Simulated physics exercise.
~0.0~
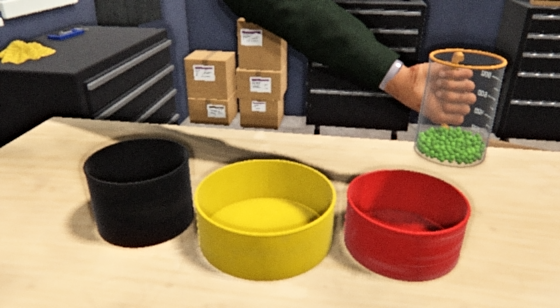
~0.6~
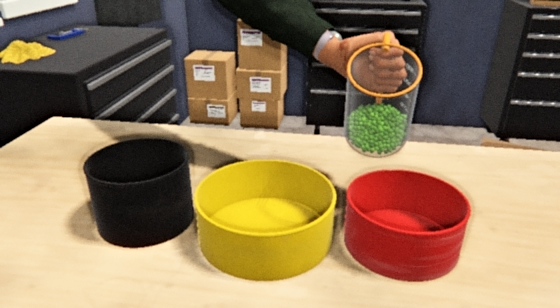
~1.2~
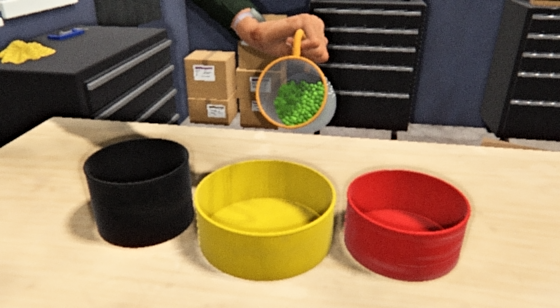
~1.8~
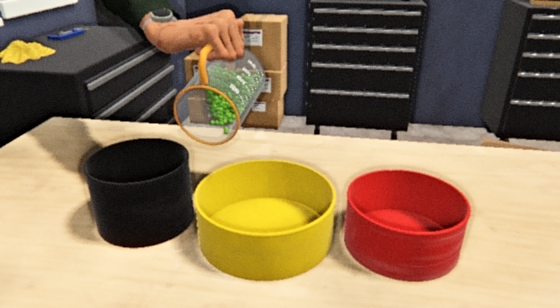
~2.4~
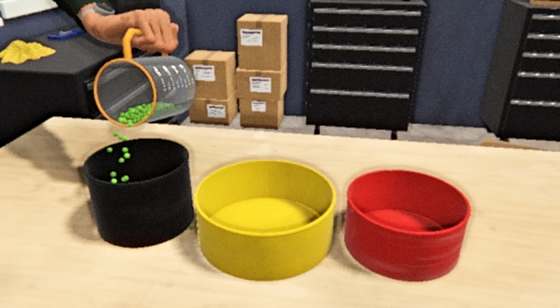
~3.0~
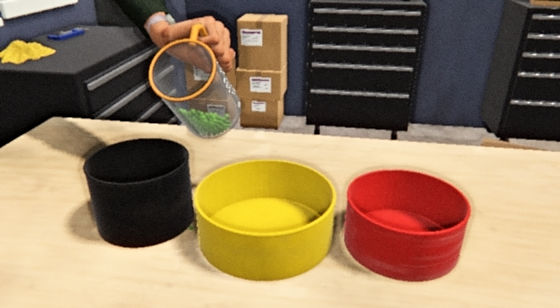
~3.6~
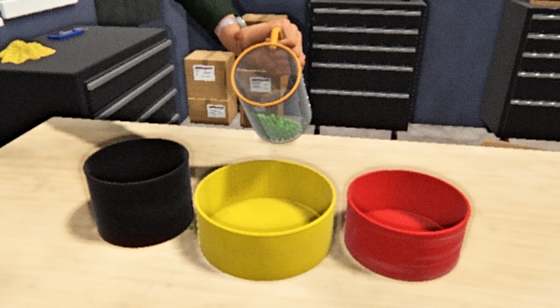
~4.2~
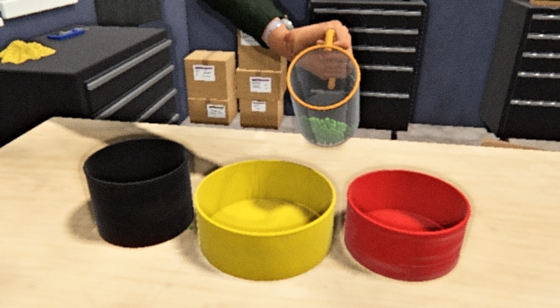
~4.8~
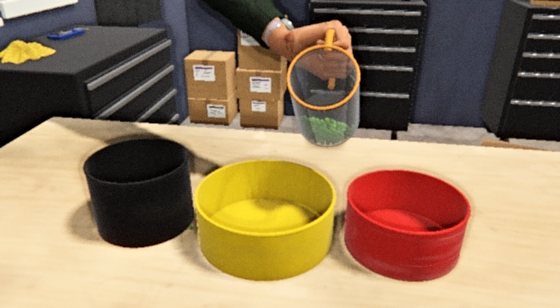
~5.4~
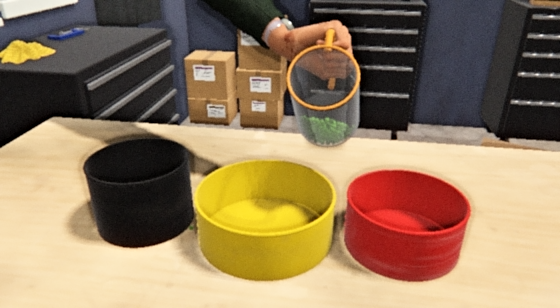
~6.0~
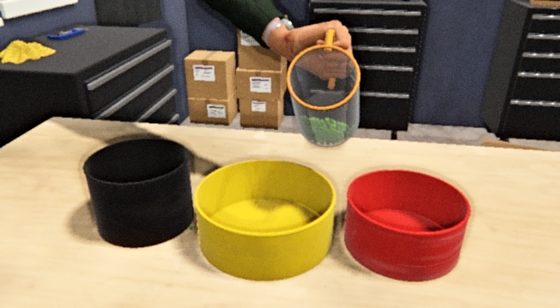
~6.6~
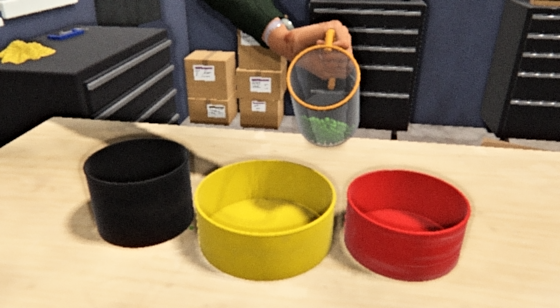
On a workshop table, a hand carried a clear jug of green peas leftward over a red, a yellow and a black pot, tipped some into the black one, then swung back right and held still, tilted, with most peas still inside.
